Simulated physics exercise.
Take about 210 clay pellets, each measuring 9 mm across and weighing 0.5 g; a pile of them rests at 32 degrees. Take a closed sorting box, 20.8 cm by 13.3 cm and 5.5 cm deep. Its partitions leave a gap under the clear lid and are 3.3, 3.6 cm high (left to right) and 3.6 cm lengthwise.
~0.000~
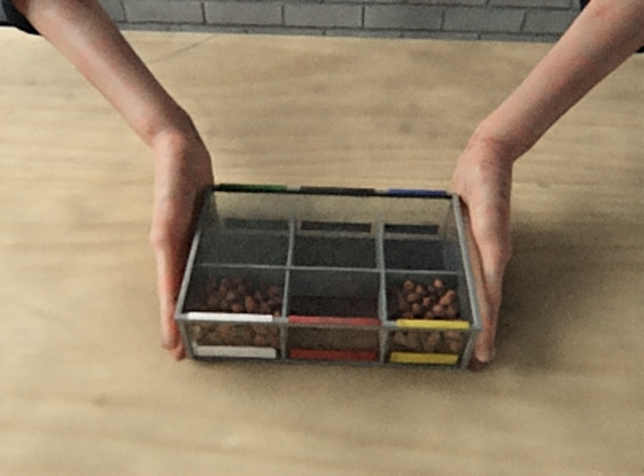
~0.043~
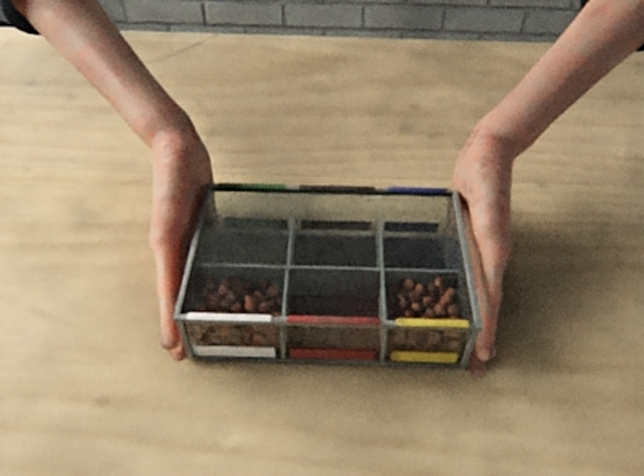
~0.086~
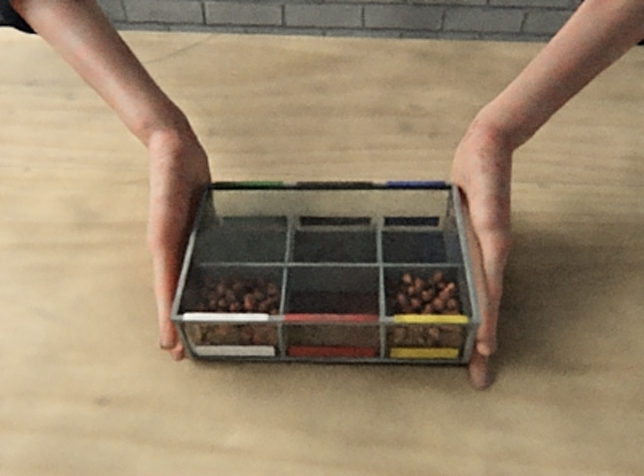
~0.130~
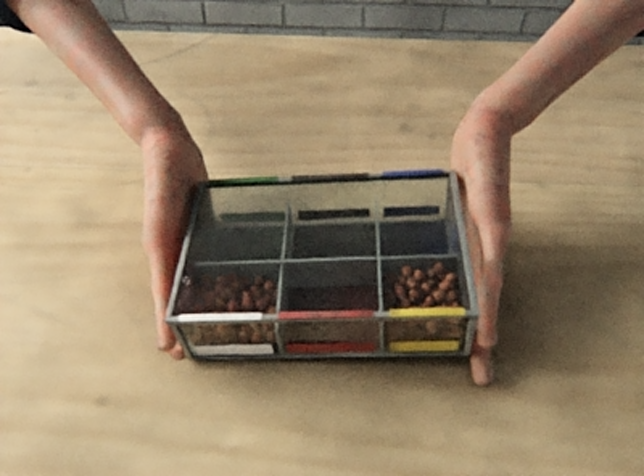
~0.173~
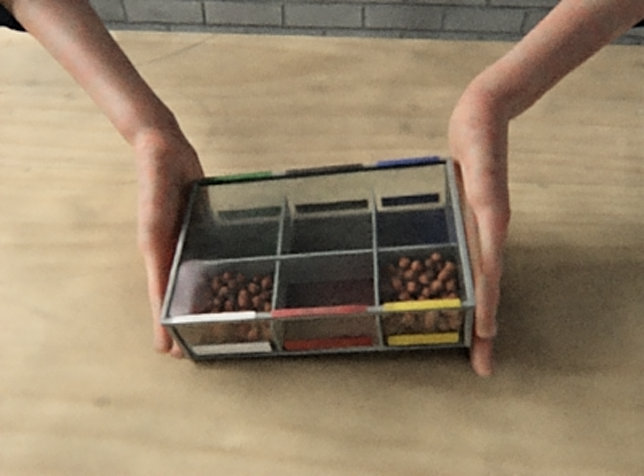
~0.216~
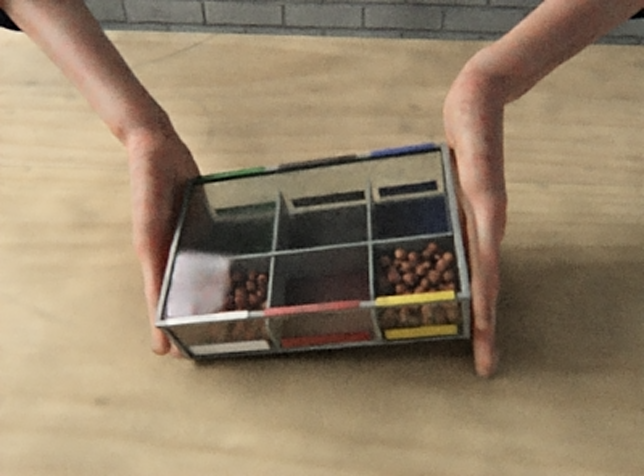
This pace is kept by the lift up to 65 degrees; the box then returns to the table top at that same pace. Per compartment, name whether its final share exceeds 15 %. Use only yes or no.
Red compartment: No; blue compartment: No; green compartment: No; yellow compartment: Yes; white compartment: Yes; black compartment: No.
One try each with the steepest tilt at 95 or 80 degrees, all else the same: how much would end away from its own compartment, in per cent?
Try one gives around 15 %, try two around 10 %.
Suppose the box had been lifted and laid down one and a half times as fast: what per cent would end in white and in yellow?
White 50 %, yellow 45 %.
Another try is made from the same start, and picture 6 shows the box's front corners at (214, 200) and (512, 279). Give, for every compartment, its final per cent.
Red 5, blue 5, green 0, yellow 50, white 35, black 10.
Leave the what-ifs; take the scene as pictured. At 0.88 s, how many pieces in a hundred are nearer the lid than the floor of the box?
Estimate: Near 10 per cent.
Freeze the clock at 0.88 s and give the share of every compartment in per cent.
Shares - red: 0; blue: 0; green: 0; yellow: 50; white: 50; black: 0.
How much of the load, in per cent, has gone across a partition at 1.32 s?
Around 5 per cent.
After 0.88 s, tilt 64 degrees; yellow 50 %, white 50 %.
After 1.32 s, tilt 27 degrees; red 5 %, yellow 45 %, white 50 %.
After 1.83 s, tilt 0 degrees; red 5 %, yellow 45 %, white 50 %.
At rest (2.1 s), red 5 %, blue 0 %, green 0 %, yellow 45 %, white 50 %, black 0 %.
